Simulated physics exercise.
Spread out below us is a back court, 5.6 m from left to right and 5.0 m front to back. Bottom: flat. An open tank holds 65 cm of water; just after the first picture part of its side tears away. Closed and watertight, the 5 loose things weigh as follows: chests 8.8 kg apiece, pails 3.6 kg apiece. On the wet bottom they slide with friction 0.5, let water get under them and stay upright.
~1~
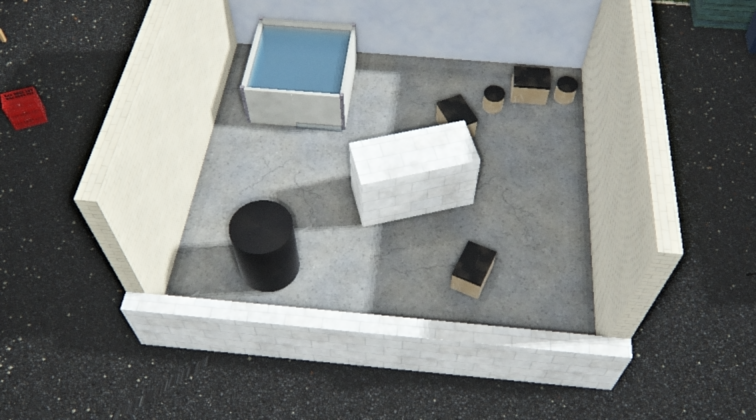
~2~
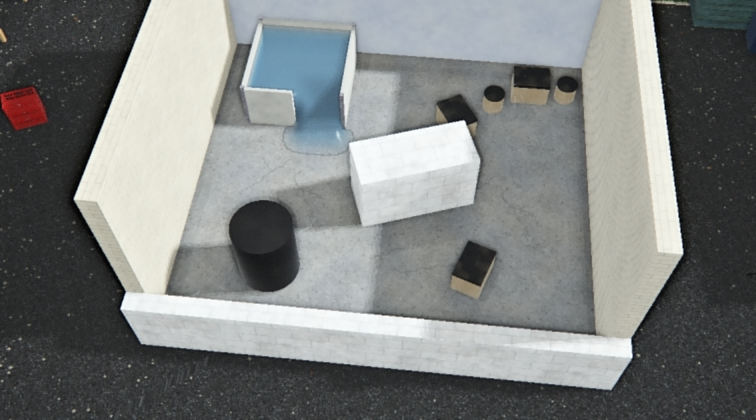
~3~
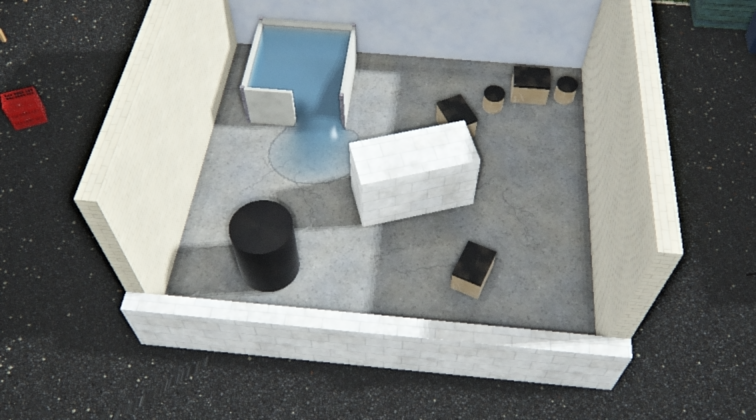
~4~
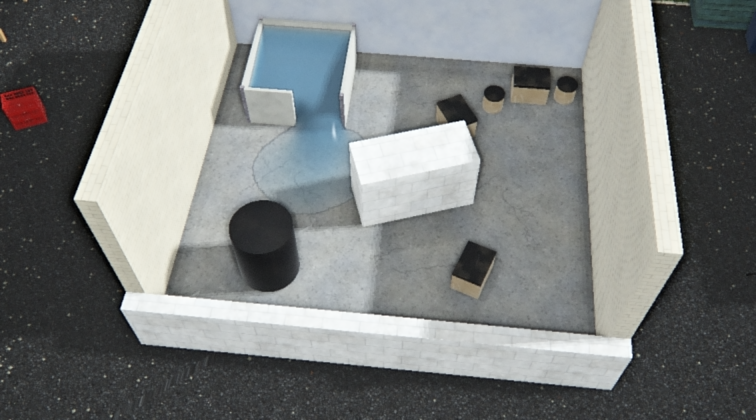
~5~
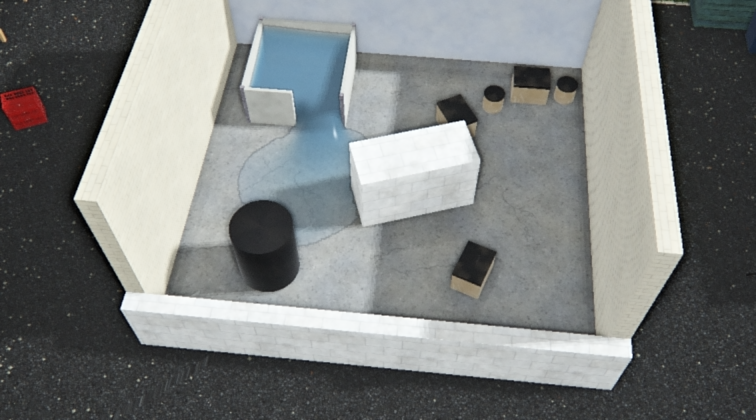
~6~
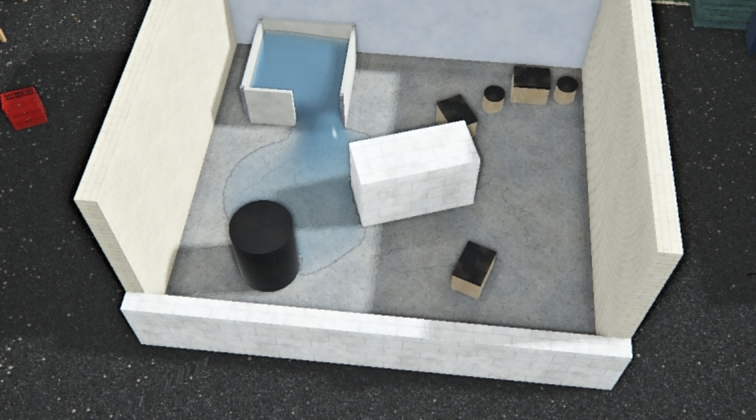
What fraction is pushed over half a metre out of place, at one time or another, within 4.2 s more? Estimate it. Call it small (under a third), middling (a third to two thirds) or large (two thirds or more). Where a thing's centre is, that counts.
Small, under a third.
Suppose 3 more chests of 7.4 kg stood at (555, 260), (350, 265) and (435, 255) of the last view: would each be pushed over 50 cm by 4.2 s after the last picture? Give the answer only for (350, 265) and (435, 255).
In the order asked they come out beyond the limit, inside the limit.
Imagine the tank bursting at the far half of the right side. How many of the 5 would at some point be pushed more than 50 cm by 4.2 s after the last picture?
Count: 5.
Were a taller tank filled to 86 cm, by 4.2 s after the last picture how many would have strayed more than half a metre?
3.
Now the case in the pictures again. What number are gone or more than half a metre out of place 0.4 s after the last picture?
0 of them.
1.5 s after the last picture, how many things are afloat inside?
I get 0.
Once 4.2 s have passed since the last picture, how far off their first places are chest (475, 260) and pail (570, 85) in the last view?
Going in order, that's 40 cm for one and 0 cm for the other.
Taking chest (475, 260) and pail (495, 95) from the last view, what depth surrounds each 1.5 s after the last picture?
0 and 0 cm.
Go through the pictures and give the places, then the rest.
The first picture shows a chest at (475, 262) rests on the ground; a pail at (495, 93) rests on the ground; water covers 2.0 m2; 0 of 5 have shifted.
The second picture shows a chest at (475, 262), on the bottom; a pail at (495, 93) rests on the ground; 2.5 m2 under water; 0 of 5 have shifted.
The third picture shows a chest at (475, 262) rests on the ground; a pail at (495, 93) rests on the ground; 3.2 m2 under water; 0 of 5 have shifted.
The fourth picture shows a chest at (475, 262) rests on the ground; a pail at (495, 93) rests on the ground; 4.1 m2 under water; 0 of 5 have shifted.
The fifth picture shows a chest at (475, 262), on the bottom; a pail at (495, 93) rests on the ground; water covers 5.0 m2; 0 of 5 have shifted.
The sixth picture shows a chest at (475, 262), on the bottom; a pail at (495, 93), on the bottom; 5.9 m2 under water; 0 of 5 have shifted.
Then, 0.4 s after the last picture 0 of 5 are over 50 cm from their spots; 0 afloat.
Then, 1.5 s after the last picture 0 of 5 are over 50 cm from their spots; 0 afloat.
Then, 2.8 s after the last picture 1 of 5 are over 50 cm from their spots; 0 afloat.
Then, 4.2 s after the last picture 1 of 5 are over 50 cm from their spots, and 1 have been at some point; 0 afloat.
